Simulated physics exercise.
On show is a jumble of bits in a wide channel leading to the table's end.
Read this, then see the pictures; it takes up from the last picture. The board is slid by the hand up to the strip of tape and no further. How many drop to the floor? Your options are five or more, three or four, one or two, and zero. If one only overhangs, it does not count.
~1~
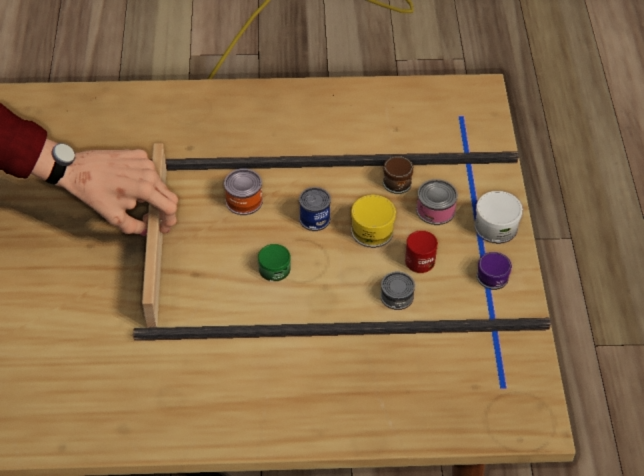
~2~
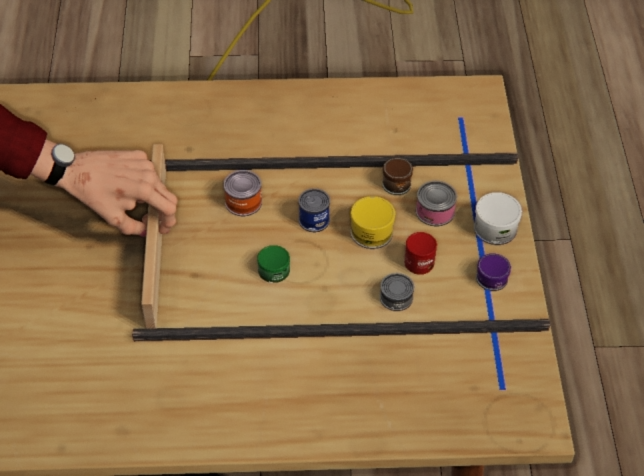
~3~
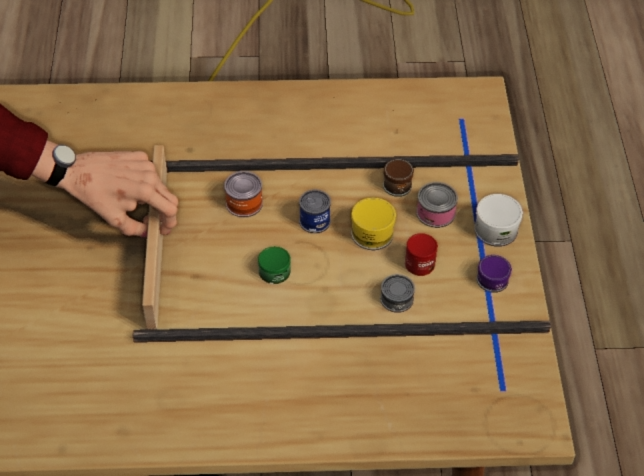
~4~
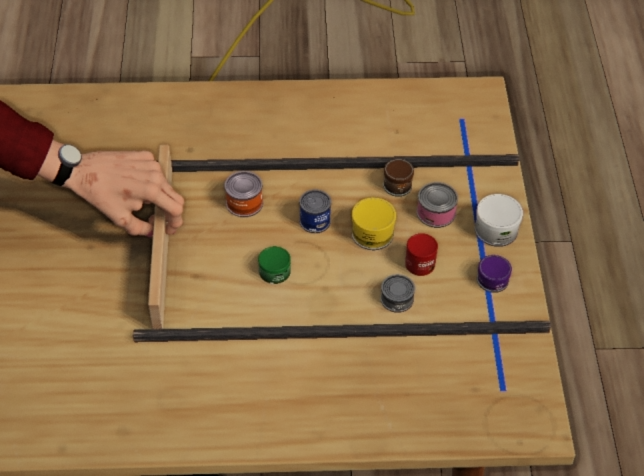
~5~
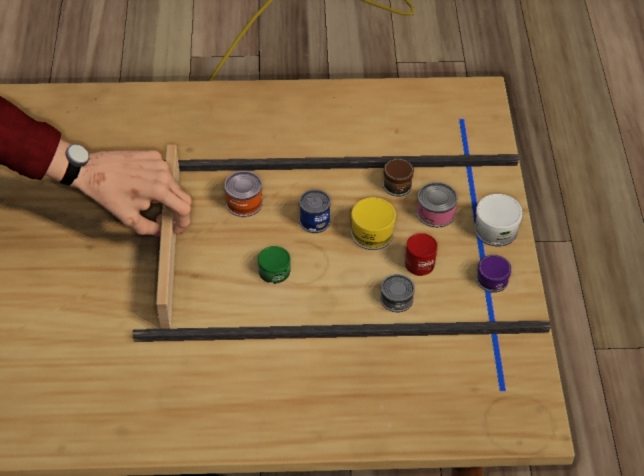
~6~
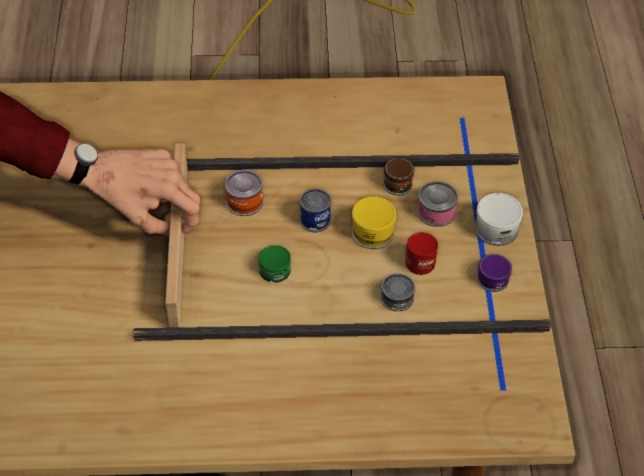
My pick is one or two.
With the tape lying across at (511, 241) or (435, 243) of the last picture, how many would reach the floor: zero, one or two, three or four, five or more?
At least five, then no fall at all.
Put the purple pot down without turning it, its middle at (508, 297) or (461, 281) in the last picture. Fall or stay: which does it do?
Place by place, it holds its place, then holds its place.
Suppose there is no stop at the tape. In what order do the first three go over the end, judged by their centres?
Order: White tin, then purple pot, then pink tin.
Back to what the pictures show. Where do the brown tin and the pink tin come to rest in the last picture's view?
You'll find the first one at (486, 168) and the second at (527, 210).
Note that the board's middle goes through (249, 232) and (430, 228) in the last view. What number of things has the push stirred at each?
Respectively 1 and 10.
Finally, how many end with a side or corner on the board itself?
It is in contact with 5.
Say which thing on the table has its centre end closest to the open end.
That would be the pink tin, which ends nearest.
A little later, none off yet; white tin at rest near (498, 219); purple pot at rest near (494, 273); pink tin at rest near (437, 204).
Next, none off yet; white tin shifted a little near (520, 227); purple pot shifted about its own width near (519, 278); pink tin shifted about its own width near (483, 210).
When it is over, the number that fall off is one or two; down, purple pot and white tin.
